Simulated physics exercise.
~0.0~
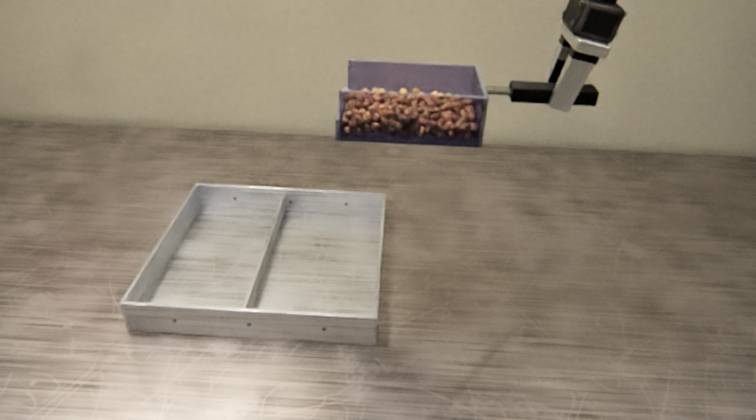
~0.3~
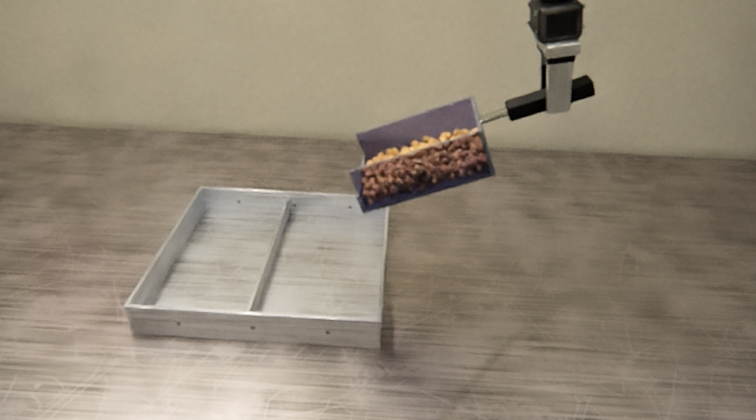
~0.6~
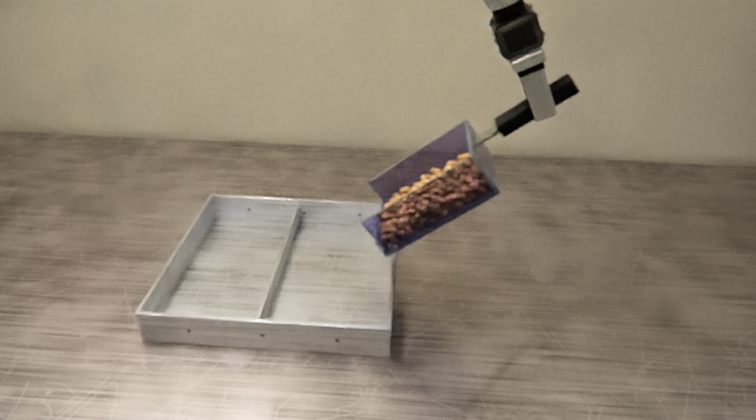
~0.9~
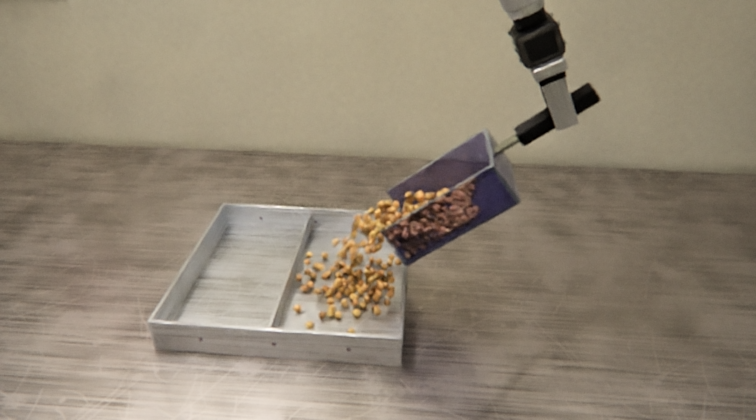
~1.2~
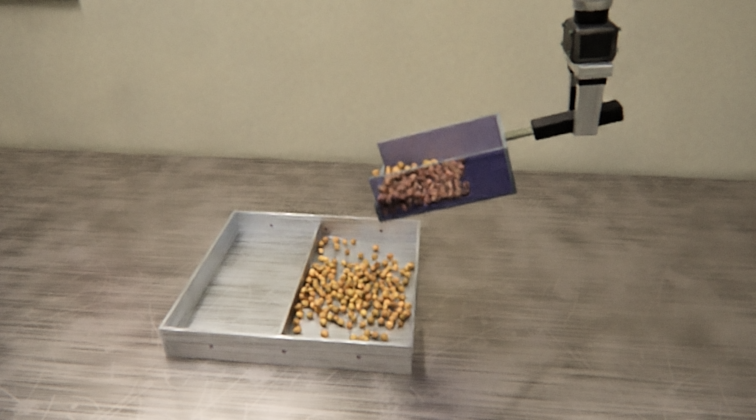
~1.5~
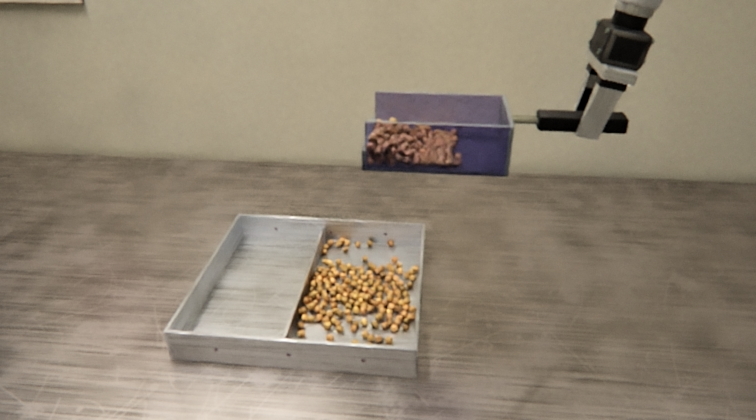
Purple box of dried chickpeas held by a robot arm, tipping some into the tray's right section, then levelling, still partly full.
